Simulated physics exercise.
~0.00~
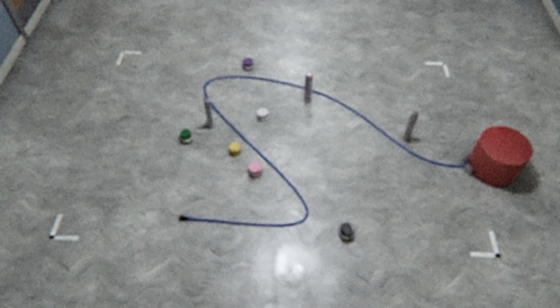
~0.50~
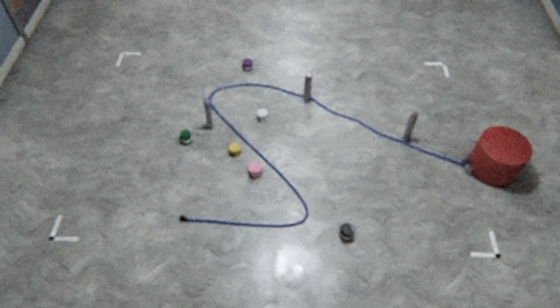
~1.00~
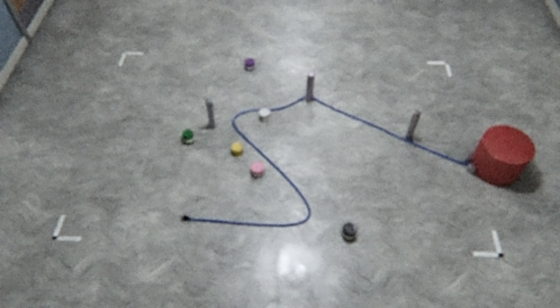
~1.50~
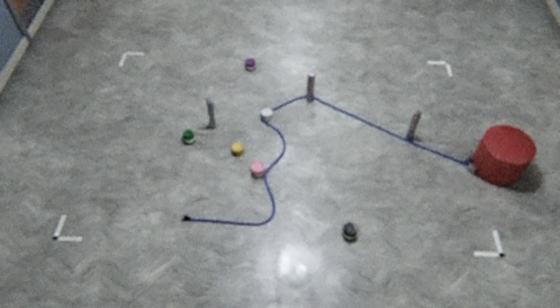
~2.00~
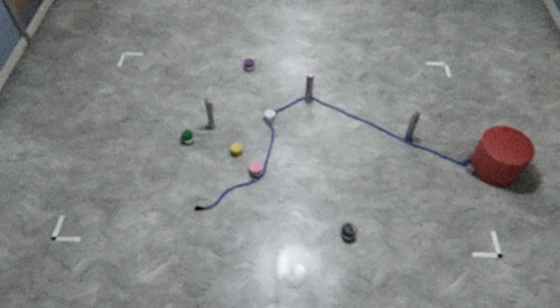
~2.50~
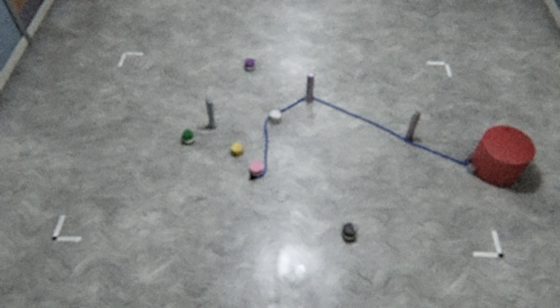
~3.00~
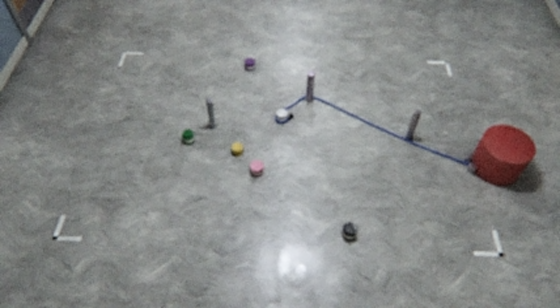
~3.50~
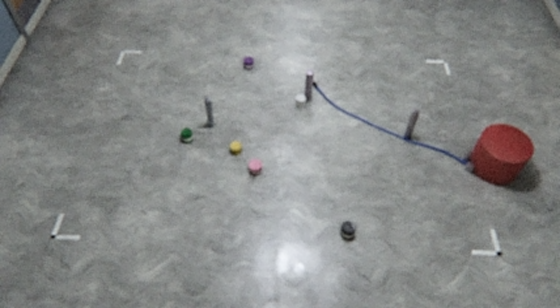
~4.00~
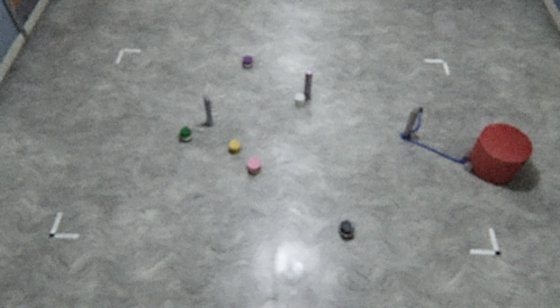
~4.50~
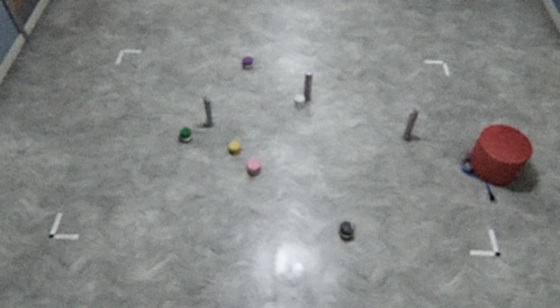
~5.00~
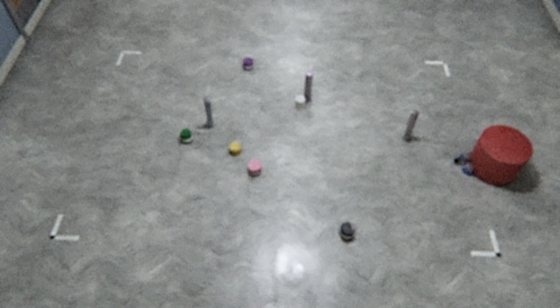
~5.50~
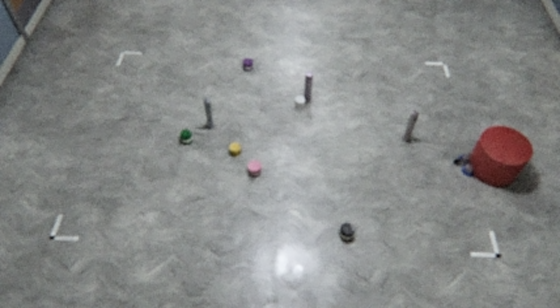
On a grey floor, a red drum reels in a blue lead, shifting a white tin.
